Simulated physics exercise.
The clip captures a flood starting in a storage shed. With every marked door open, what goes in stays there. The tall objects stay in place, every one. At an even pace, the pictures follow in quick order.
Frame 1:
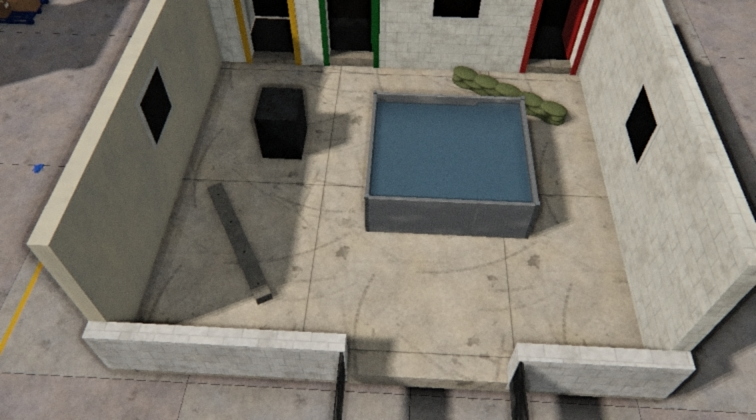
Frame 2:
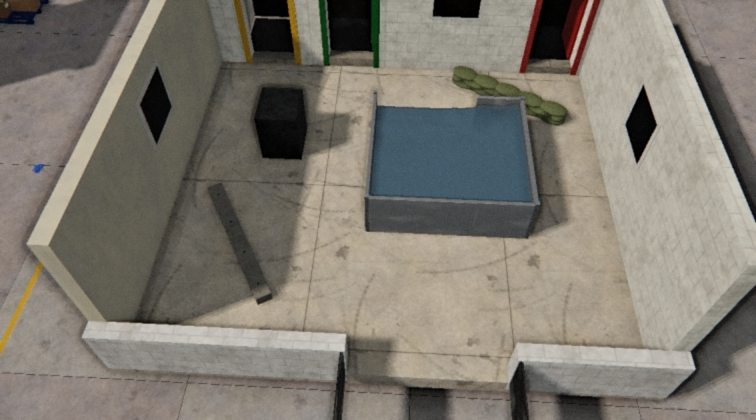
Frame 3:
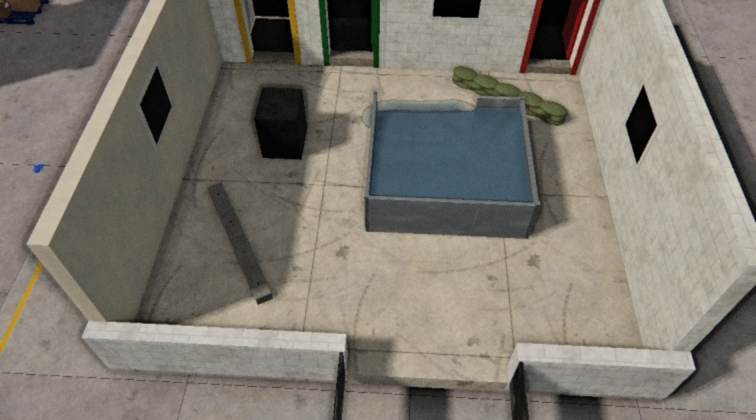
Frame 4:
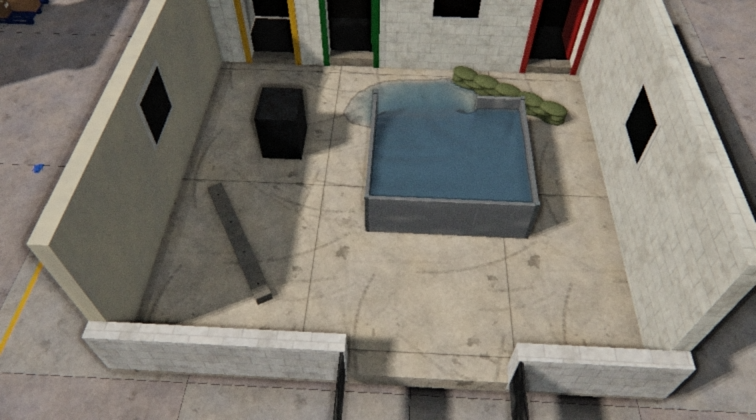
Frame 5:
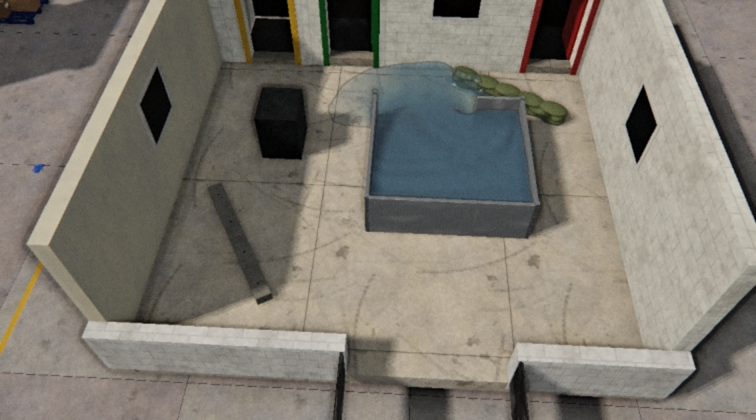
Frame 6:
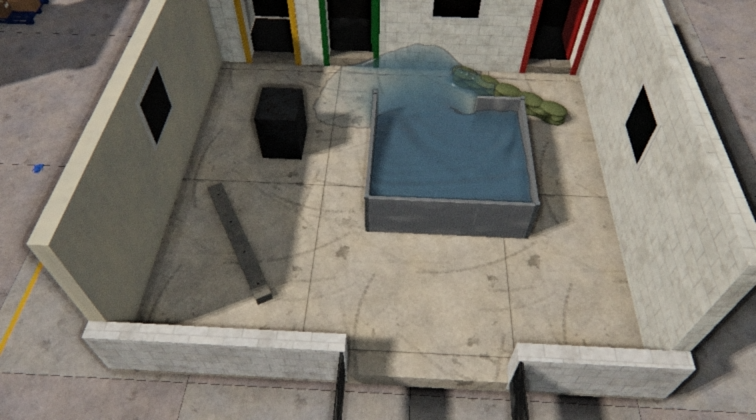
At the start, an open gray tank of still blue water sits whole on the floor of a roofless, walled room. A gap then appears in its far side, and water pours out through it, spreading across the floor behind the tank toward the back wall and to the left.
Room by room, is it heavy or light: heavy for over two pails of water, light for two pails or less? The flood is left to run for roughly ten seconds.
Green door - heavy; red door - light; yellow door - heavy.
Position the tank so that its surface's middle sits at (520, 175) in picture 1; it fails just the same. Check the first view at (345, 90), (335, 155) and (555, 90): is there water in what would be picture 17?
Soaked, spared, soaked.
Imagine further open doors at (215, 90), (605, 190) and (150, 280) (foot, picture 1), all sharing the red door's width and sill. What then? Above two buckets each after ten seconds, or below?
Door by door, it goes clears the line, misses the line, misses the line.
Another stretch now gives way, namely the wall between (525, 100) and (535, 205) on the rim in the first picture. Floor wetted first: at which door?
It's the red-painted one that is reached before the others.
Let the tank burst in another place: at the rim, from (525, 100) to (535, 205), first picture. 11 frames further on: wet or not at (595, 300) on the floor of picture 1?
Answer: Soaked.
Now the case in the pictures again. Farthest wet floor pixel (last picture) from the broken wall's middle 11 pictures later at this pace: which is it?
The wet edge reaches furthest near (223, 62).
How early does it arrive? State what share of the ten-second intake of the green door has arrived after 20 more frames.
The figure is near 95 per cent.
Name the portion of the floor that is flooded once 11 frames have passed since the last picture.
Estimate: Near 35 %.
A moment on, water covers 20 % of the floor; the green door under two buckets in, the red door wet at the sill, nothing in, the yellow door wet at the sill, nothing in.
Next, water covers 35 % of the floor; the green door over two buckets in, the red door wet at the sill, nothing in, the yellow door wet at the sill, nothing in.
Then, water covers 50 % of the floor; the green door far over two buckets in, the red door under two buckets in, the yellow door under two buckets in.
Later, water covers 90 % of the floor; the green door far over two buckets in, the red door under two buckets in, the yellow door over two buckets in.
In the end, water covers 95 % of the floor; the green door far over two buckets in, the red door under two buckets in, the yellow door far over two buckets in.
